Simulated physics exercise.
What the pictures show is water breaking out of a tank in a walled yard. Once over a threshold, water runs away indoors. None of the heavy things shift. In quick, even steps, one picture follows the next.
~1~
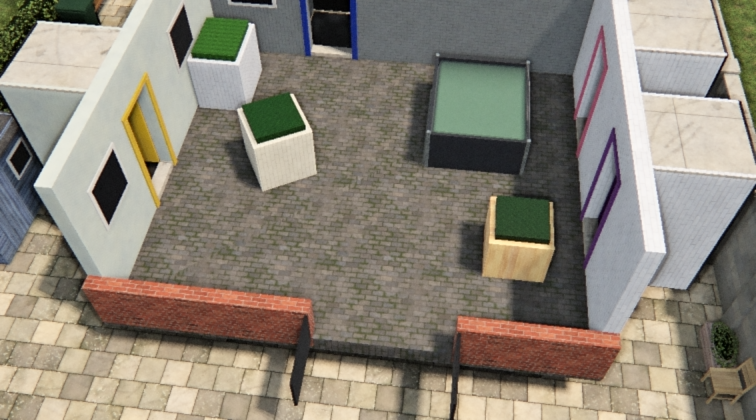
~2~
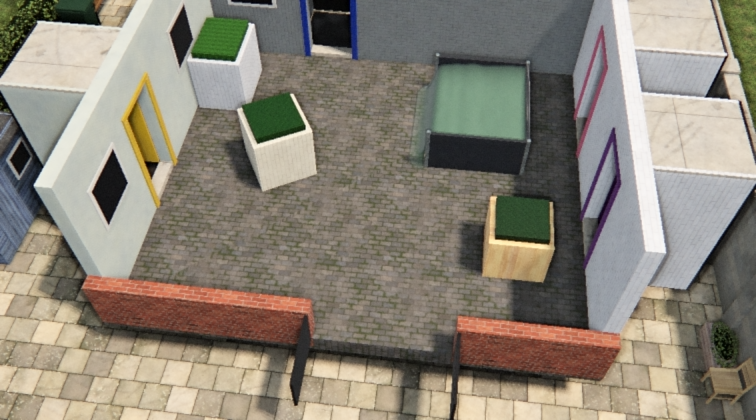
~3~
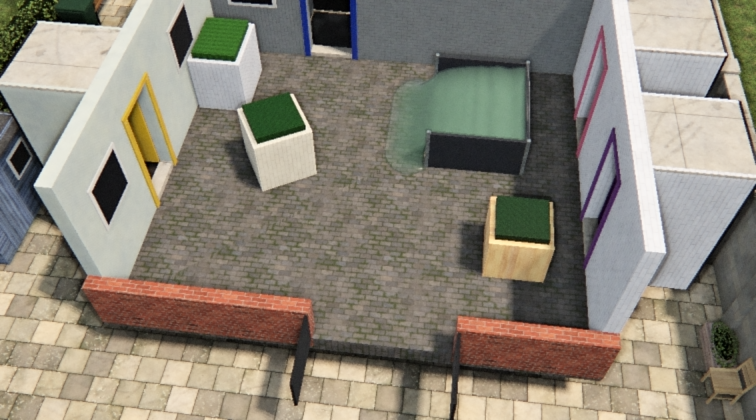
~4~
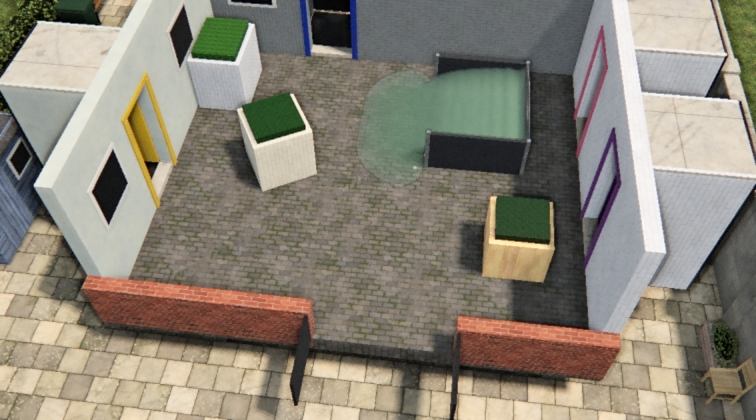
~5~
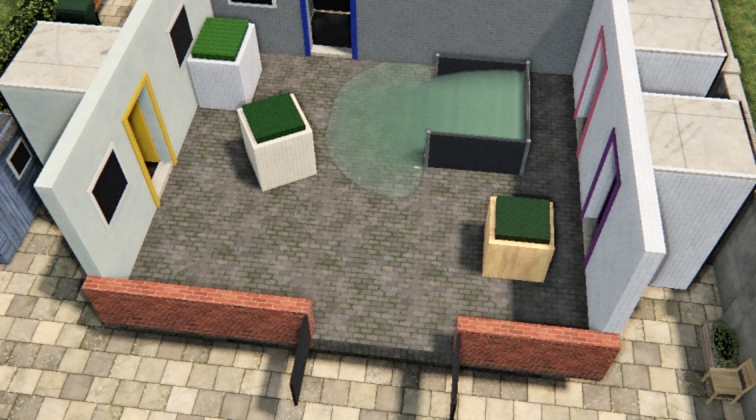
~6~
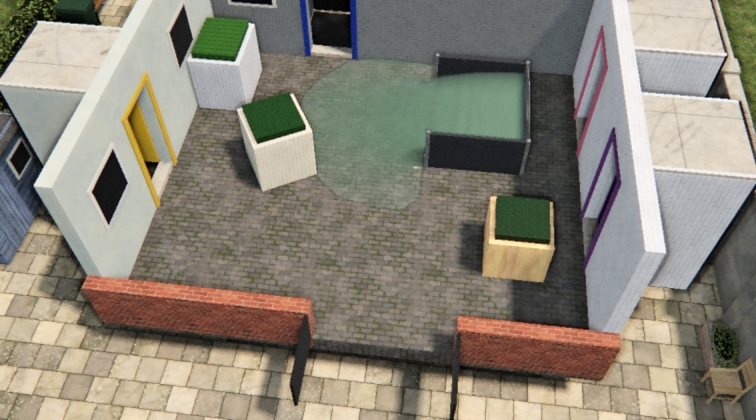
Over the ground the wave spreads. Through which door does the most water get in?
The blue door.
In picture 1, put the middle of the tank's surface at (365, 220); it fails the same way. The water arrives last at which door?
The answer is the pink one.
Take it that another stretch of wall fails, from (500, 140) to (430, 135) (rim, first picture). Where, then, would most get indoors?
The largest share comes in at the door marked purple.
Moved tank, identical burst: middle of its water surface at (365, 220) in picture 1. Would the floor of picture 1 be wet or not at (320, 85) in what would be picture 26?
That place is left dry.
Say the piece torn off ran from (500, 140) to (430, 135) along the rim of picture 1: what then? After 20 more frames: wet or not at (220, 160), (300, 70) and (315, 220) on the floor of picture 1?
Untouched, untouched, soaked.
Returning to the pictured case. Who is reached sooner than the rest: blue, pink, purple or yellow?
It's the door marked blue.
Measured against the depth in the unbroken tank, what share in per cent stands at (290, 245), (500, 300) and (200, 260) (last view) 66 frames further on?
In that order: 12, 6 and 10 per cent.
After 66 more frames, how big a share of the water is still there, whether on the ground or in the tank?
About 84 per cent.
A moment on, water covers 35 % of the floor; purple door not reached, yellow door not reached, pink door not reached, blue door wet at the sill, nothing in.
Next, water covers 45 % of the floor; purple door not reached, yellow door wet at the sill, nothing in, pink door not reached, blue door a trickle in.
Then, water covers 60 % of the floor; purple door not reached, yellow door wet at the sill, nothing in, pink door not reached, blue door some in.
Later, water covers 65 % of the floor; purple door not reached, yellow door a trickle in, pink door not reached, blue door a lot in.
In the end, water covers 90 % of the floor; purple door wet at the sill, nothing in, yellow door a trickle in, pink door wet at the sill, nothing in, blue door a lot in; the blue door has let in the most.
